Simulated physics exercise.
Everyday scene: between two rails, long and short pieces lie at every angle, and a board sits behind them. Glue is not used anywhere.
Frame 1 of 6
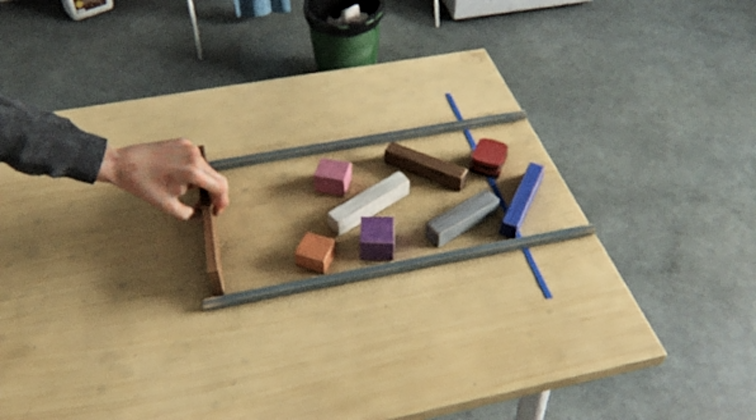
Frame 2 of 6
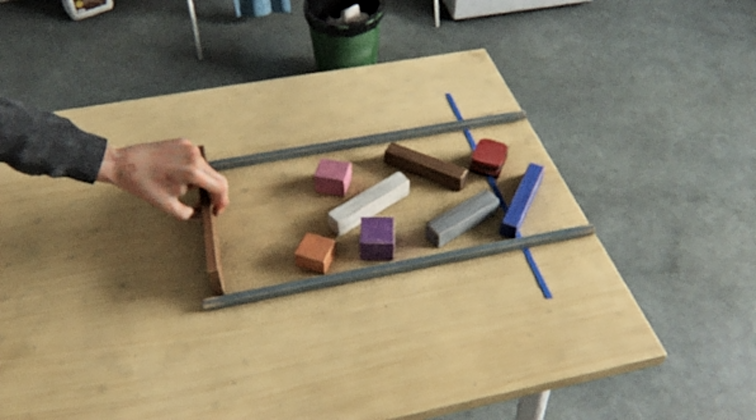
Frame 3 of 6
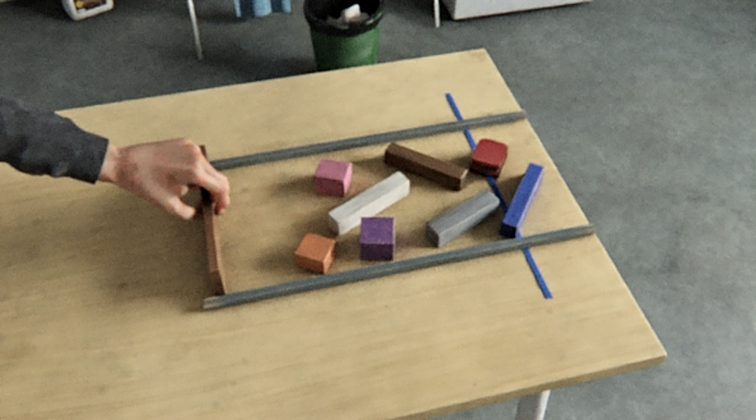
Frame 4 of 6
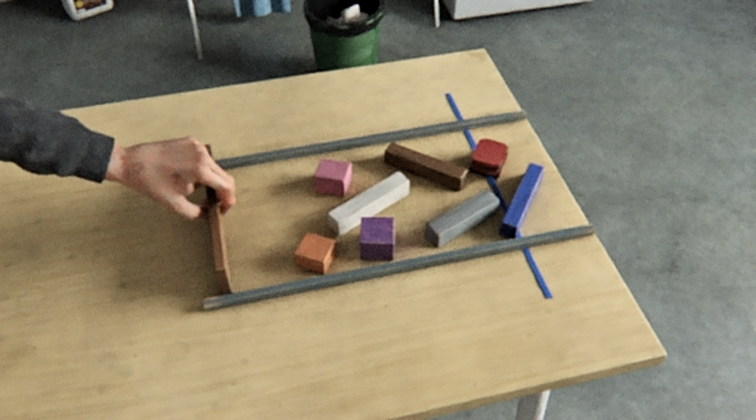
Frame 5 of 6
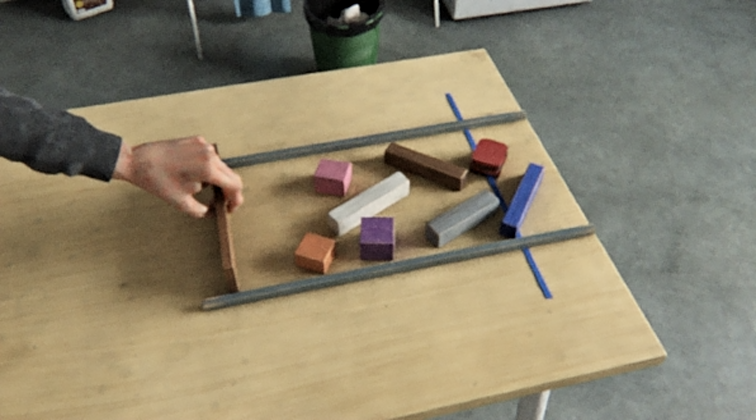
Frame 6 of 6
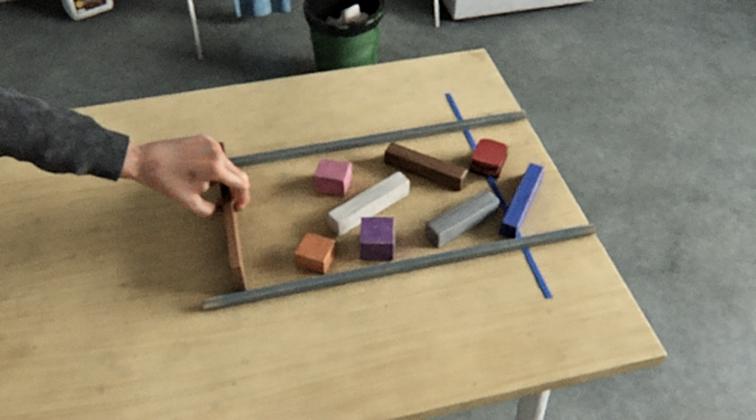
Wooden board held by a hand sliding slightly right between two rails, not touching the scattered coloured blocks and sticks ahead.
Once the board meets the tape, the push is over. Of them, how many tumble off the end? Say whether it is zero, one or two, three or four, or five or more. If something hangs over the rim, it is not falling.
It sends over the edge a lone piece or a pair.
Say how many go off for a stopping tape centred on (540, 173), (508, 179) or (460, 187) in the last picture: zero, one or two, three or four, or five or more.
Tape by tape, the falls would be 5 or more, then either three or four, then zero.
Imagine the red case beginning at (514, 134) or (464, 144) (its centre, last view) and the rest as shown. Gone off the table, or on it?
From the two starts it leaves the top; it leaves the top.
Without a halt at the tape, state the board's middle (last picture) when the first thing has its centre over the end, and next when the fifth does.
First about (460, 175), next about (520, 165).
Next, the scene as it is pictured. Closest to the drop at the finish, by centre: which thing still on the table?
It's the grey stick that ends up nearest.
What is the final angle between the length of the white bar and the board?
Around 30 degrees.
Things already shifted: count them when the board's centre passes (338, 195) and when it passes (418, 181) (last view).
4 at one spot and 8 at the other.
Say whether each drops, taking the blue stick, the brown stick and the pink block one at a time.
Blue stick - gone, brown stick - still on top, pink block - still on top.
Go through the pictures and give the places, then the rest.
The first frame shows blue stick (523, 199); red case (489, 158); grey stick (463, 218); board (209, 217); tape (492, 182).
The second frame shows red case (489, 159); orange block (316, 253).
The third frame shows grey stick (463, 218); pink block (333, 177).
The fourth frame shows blue stick (523, 200); white bar (370, 203).
The fifth frame shows red case (489, 159); board (223, 215).
The sixth frame shows blue stick (523, 200); red case (489, 159); grey stick (463, 218); board (230, 214); tape (492, 182).
Soon after, none off yet; blue stick at rest near (523, 200); red case at rest near (489, 159); grey stick at rest near (463, 218).
At rest, the number that fall off is one or two; fallen, red case and blue stick.
